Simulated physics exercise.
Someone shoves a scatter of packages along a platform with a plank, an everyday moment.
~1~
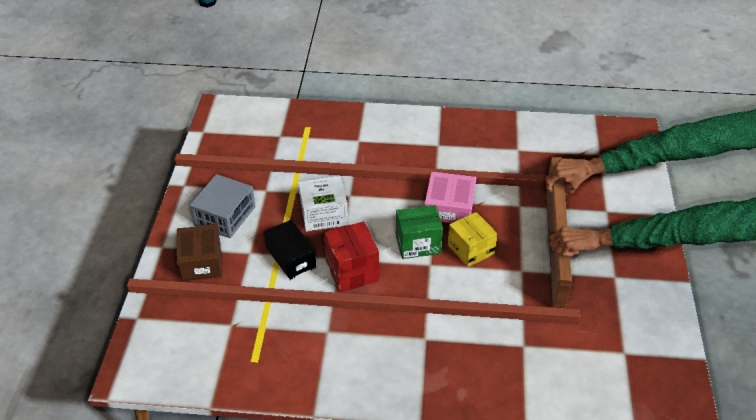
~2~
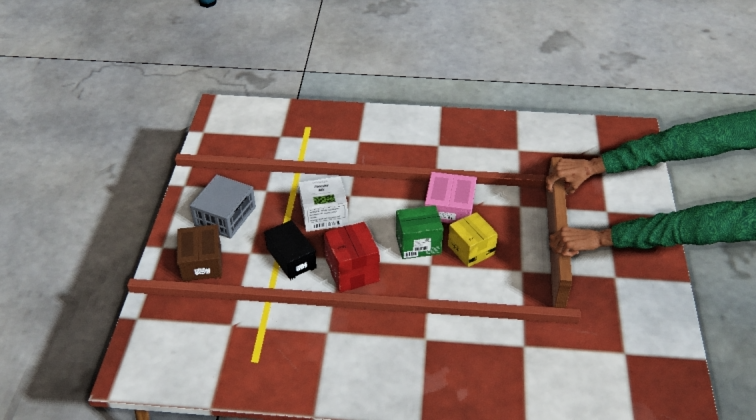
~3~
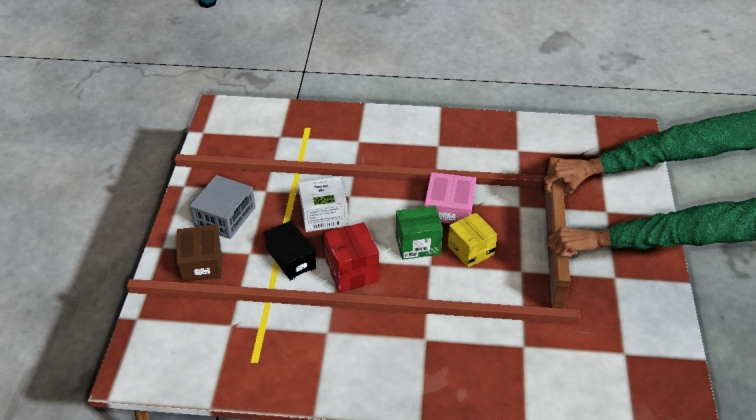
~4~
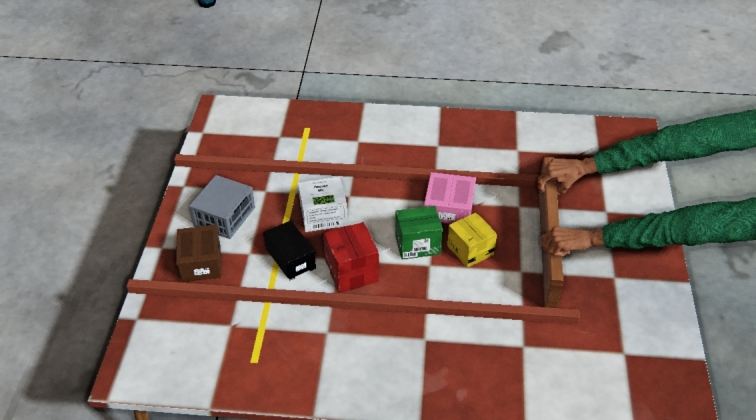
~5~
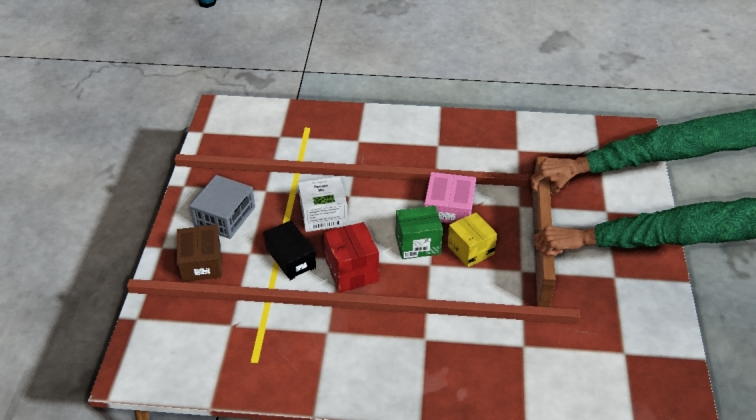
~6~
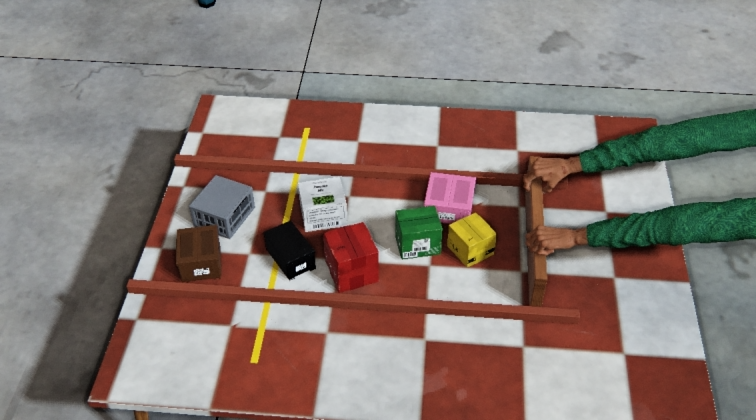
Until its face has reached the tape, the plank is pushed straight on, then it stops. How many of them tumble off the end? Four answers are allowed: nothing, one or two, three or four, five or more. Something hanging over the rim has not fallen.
Nothing falls off.
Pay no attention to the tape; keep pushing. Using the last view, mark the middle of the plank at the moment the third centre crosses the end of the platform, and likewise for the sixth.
About (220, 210), then (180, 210).
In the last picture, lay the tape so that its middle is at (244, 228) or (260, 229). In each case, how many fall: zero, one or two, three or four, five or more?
Count per tape, in the order given: One or two, then one to two.
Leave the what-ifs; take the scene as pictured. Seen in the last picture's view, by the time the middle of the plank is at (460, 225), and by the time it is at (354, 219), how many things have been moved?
That makes 3 at the first spot and 6 at the second.
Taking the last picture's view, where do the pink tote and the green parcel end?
Positions - first (268, 190), then (230, 218).
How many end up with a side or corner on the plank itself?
3 are in contact with it.
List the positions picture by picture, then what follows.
Brown tote (200, 253); grey crate (223, 206); black tote (290, 250); plank (558, 231); tape (284, 230), in the first frame.
Grey crate (224, 206); white box (324, 204), in the second frame.
Black tote (290, 250); plank (556, 231), in the third frame.
Brown tote (199, 254); red box (351, 257), in the fourth frame.
Grey crate (223, 207); green parcel (419, 232), in the fifth frame.
Brown tote (199, 254); grey crate (223, 207); black tote (290, 250); plank (535, 230); tape (284, 231), in the sixth frame.
A little later, none off yet; brown tote at rest near (199, 254); grey crate at rest near (223, 207); black tote at rest near (290, 250).
Next, none off yet; brown tote at rest near (199, 254); grey crate at rest near (223, 207); black tote shifted a little near (277, 254).
When it is over, the number that fall off is zero.
